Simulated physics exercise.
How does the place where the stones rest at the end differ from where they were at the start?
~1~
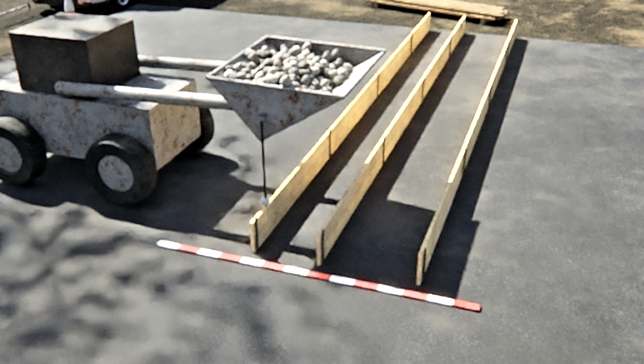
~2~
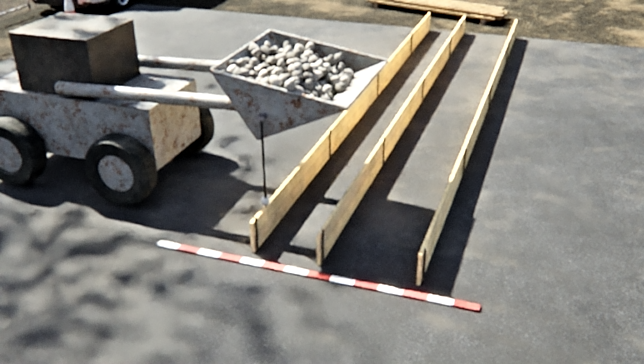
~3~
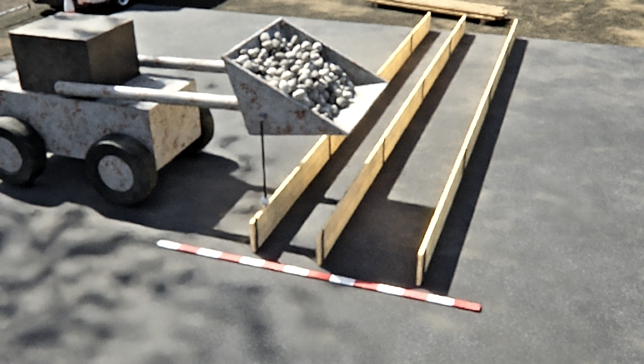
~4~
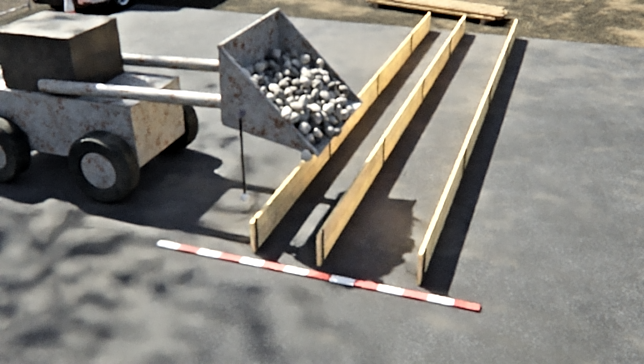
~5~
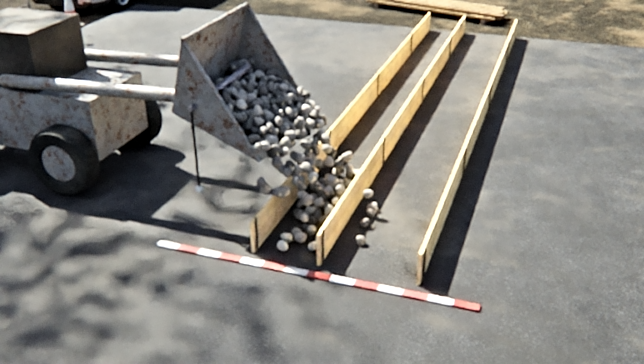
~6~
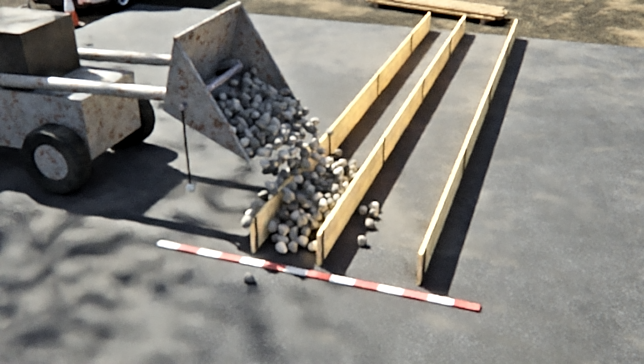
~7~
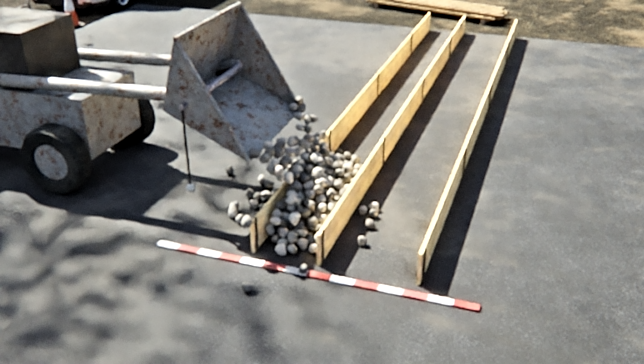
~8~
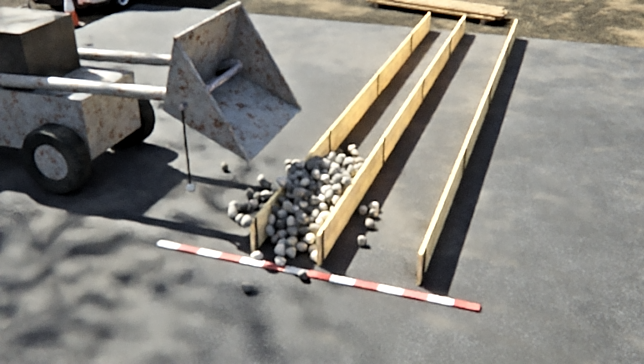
At the start the stones sat up in the loader's bucket, but by the end they lay lower down on the ground, mostly heaped between the first two boards, with a few scattered outside.
A loader's bucket full of rounded grey stones tipped toward three wooden boards while the machine backed left, and the stones poured out until it hung empty, leaving most heaped in the near bay and a few scattered outside it.
